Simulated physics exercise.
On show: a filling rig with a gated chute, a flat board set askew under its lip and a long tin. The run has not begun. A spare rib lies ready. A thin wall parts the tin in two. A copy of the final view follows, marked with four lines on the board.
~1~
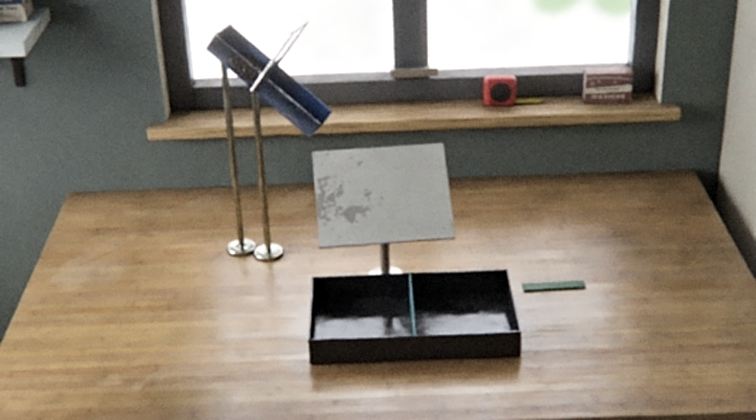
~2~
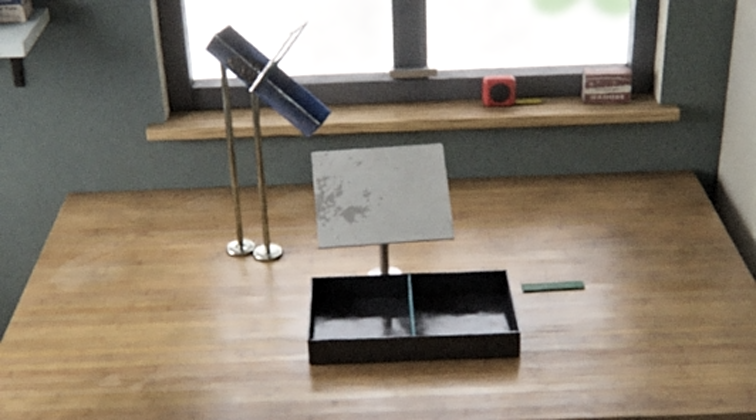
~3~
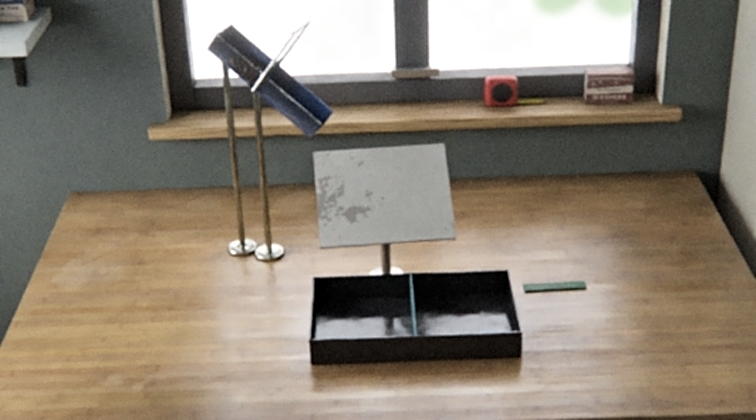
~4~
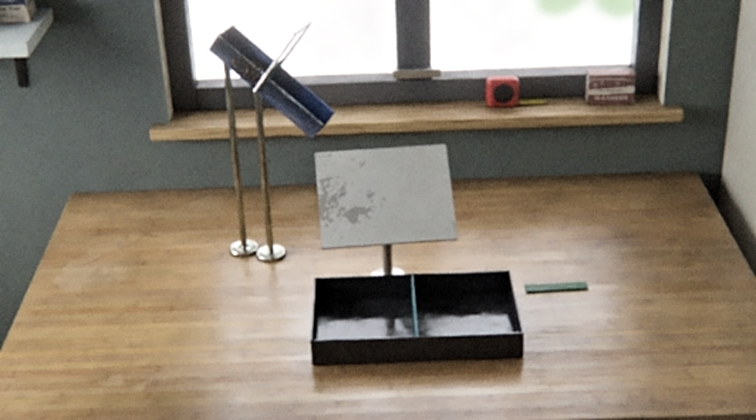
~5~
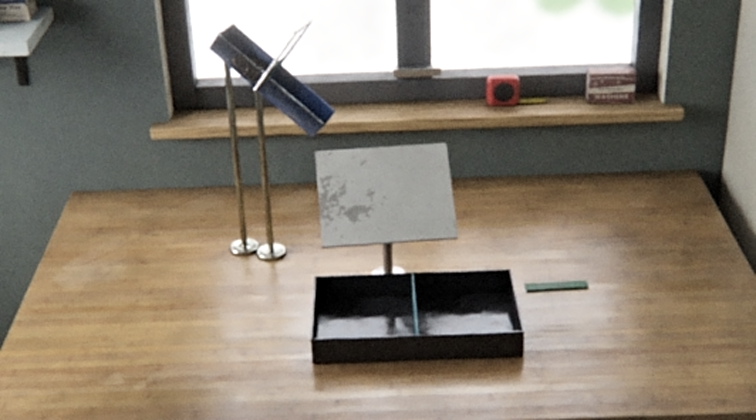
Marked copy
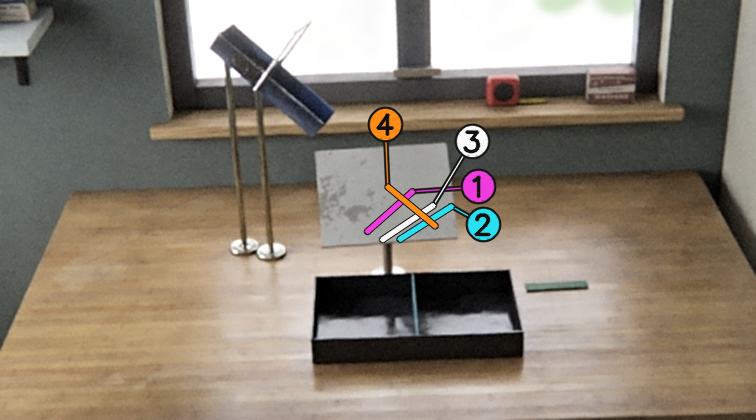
On a wooden table by a window, a chute, tilted board and divided tin stay still.
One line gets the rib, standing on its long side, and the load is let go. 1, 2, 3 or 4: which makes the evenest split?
4 works best here.
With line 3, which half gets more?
More lands on the left.
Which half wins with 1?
More lands on the left.
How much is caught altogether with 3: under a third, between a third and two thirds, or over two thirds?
It is over two thirds.
On the marked copy, line 1 from (412, 191) to (367, 231); line 2 from (451, 206) to (399, 239); line 3 from (433, 205) to (382, 239); line 4 from (387, 186) to (435, 226).
With 1, of what is caught, almost all in the left half, about a tenth in the right.
With 2, of what is caught, the larger part in the left half, about a tenth in the right.
With 3, of what is caught, almost all in the left half, just a few in the right.
With 4, of what is caught, roughly a third in the left half, roughly two thirds in the right.
